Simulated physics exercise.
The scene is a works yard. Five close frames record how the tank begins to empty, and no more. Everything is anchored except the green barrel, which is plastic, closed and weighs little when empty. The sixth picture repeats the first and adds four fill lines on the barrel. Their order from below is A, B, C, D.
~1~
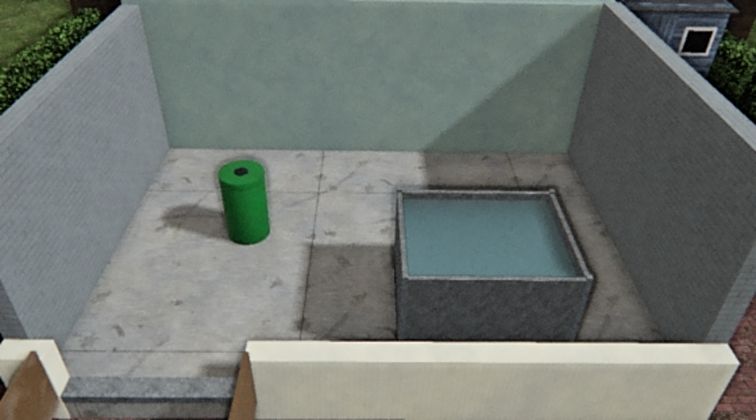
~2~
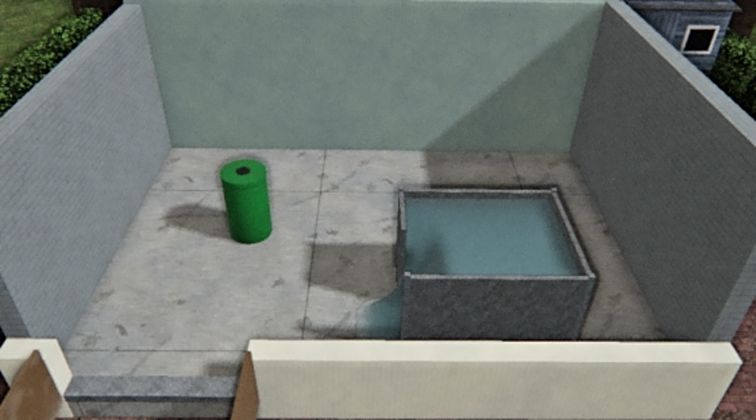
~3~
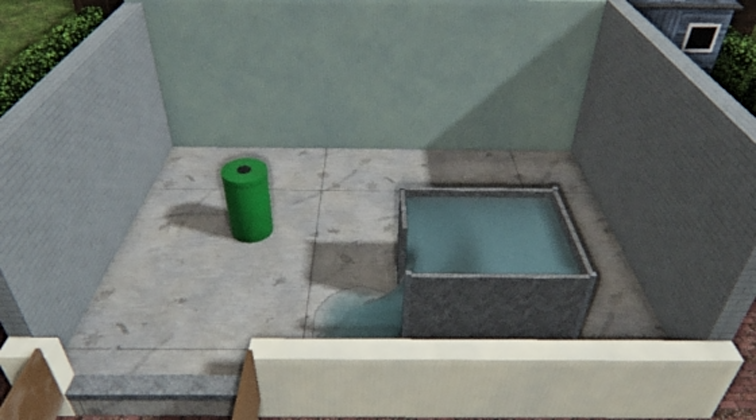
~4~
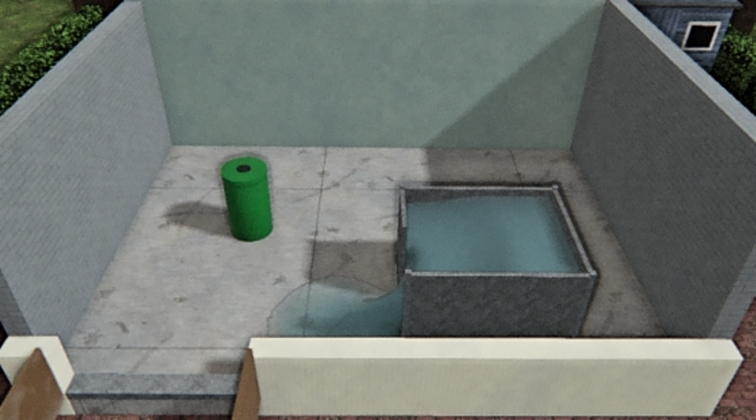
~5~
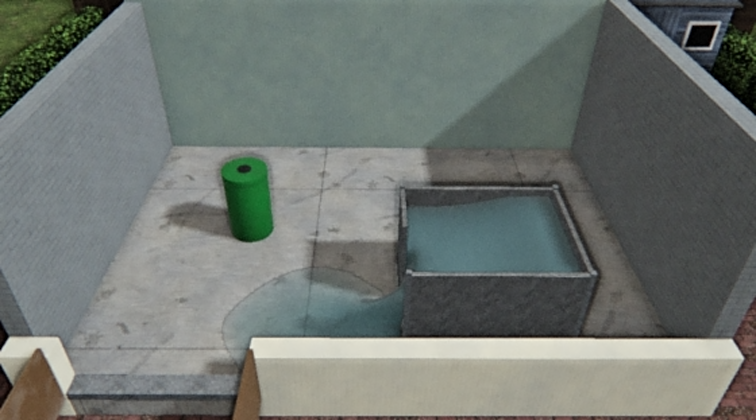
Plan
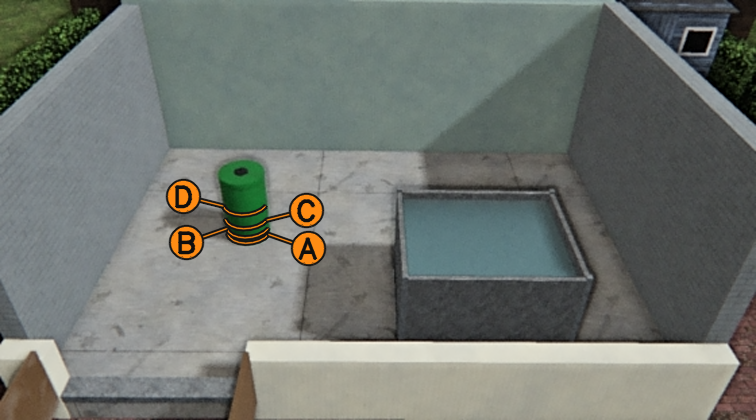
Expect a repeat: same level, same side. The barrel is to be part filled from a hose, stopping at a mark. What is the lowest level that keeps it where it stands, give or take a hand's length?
B.
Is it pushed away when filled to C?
No, that is safe.
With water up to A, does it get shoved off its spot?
Yes, it does.
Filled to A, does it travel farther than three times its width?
No, it does not.
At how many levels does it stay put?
Three of the four.
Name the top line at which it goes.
Line A.
On the marked copy, A at (245, 243); B at (244, 237); C at (243, 228); D at (241, 215); from the bottom up A, B, C, D.
With A, it is pushed about its own width away.
With B, it does not move.
With C, it does not move.
With D, it does not move.
